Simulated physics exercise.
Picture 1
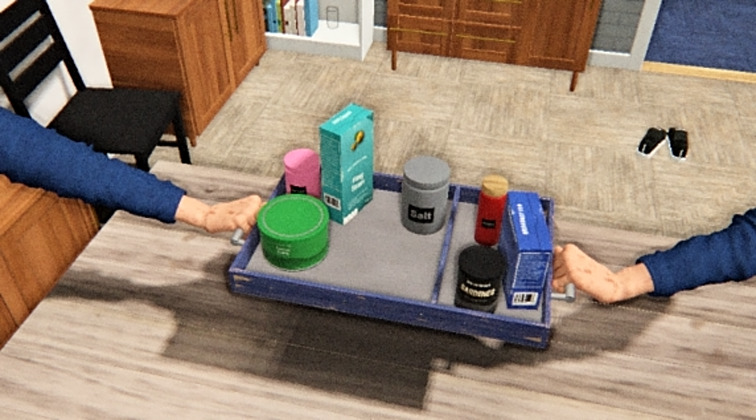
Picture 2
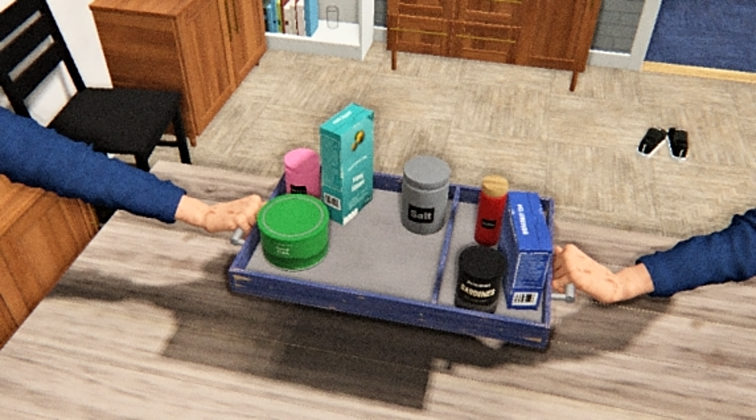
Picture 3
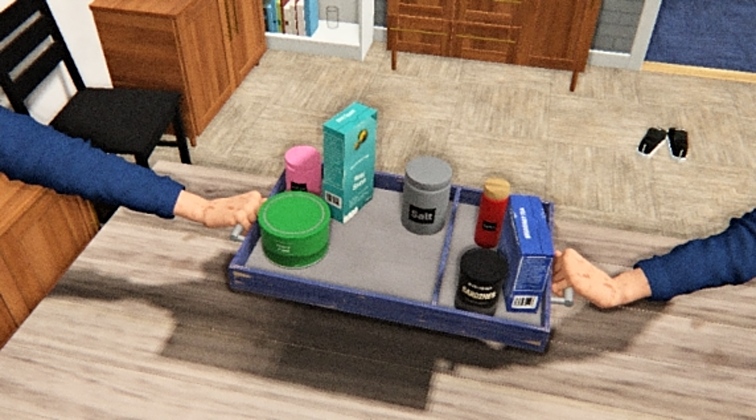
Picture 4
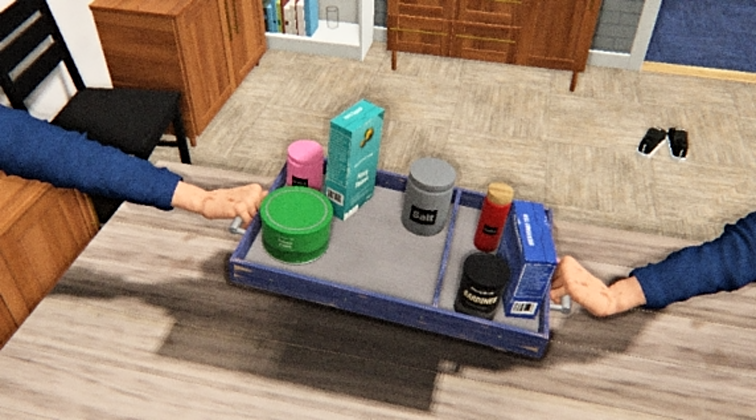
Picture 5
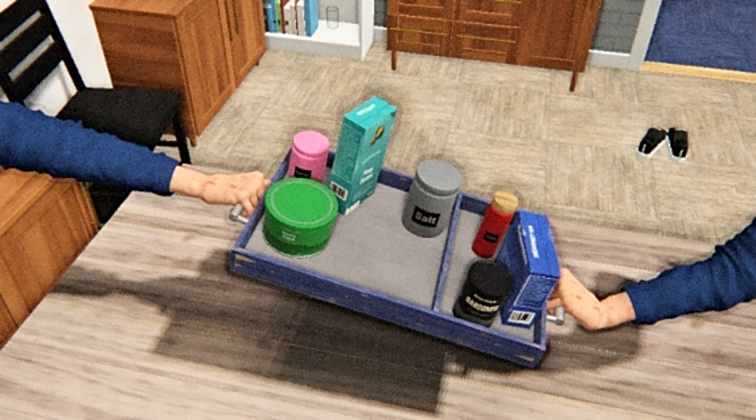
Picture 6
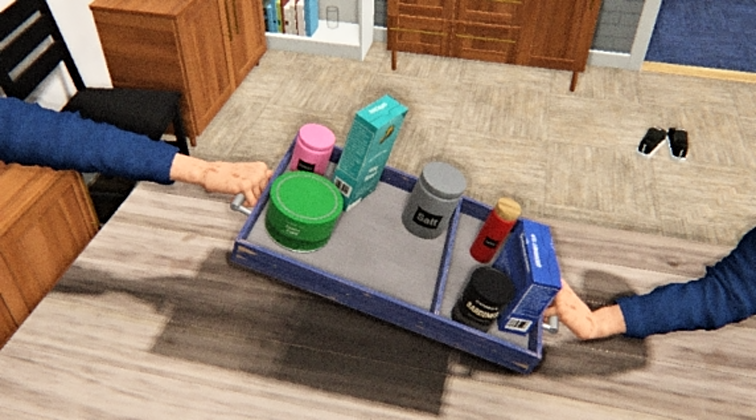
Above a wooden tabletop, two hands hold a blue tray of jars and packets level, then steadily lower its right side.
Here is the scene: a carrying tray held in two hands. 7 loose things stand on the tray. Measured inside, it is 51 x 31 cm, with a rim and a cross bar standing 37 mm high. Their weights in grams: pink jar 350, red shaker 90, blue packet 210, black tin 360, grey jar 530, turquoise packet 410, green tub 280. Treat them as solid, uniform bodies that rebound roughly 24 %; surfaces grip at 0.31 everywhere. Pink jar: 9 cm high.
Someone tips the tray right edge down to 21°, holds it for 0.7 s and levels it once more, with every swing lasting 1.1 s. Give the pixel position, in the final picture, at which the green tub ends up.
The green tub ends up at about (382, 265).
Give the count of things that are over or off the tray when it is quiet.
That gives 1.
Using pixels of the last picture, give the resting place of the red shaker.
It ends up near (538, 215).
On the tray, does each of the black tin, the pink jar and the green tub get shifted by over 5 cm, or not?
Black tin: Remains in place; pink jar: Is displaced; green tub: Is displaced.
Then, 0.30 s past the last view, tray at 21°, right edge down; turquoise packet tipped 31° against what carries it; pink jar shifted 2 cm.
Then, 0.60 s past the last view, tray at 21°, right edge down; green tub shifted 7 cm near (339, 228); turquoise packet on its side; red shaker shifted 6 cm.
Then, 0.80 s past the last view, tray at 21°, right edge down; green tub shifted 11 cm near (362, 243); turquoise packet on its side; pink jar shifted 10 cm.
Then, 1.40 s past the last view, tray at 17°, right edge down; green tub shifted 17 cm near (388, 265); turquoise packet on its side; pink jar shifted 18 cm.
Finally, on their side or leaning hard on the tray, turquoise packet; not toppled but over 5 cm from the start, pink jar, red shaker and green tub; the other 3 still in place (within 5 cm). Final places as that camera would see them, green tub near (382, 265).
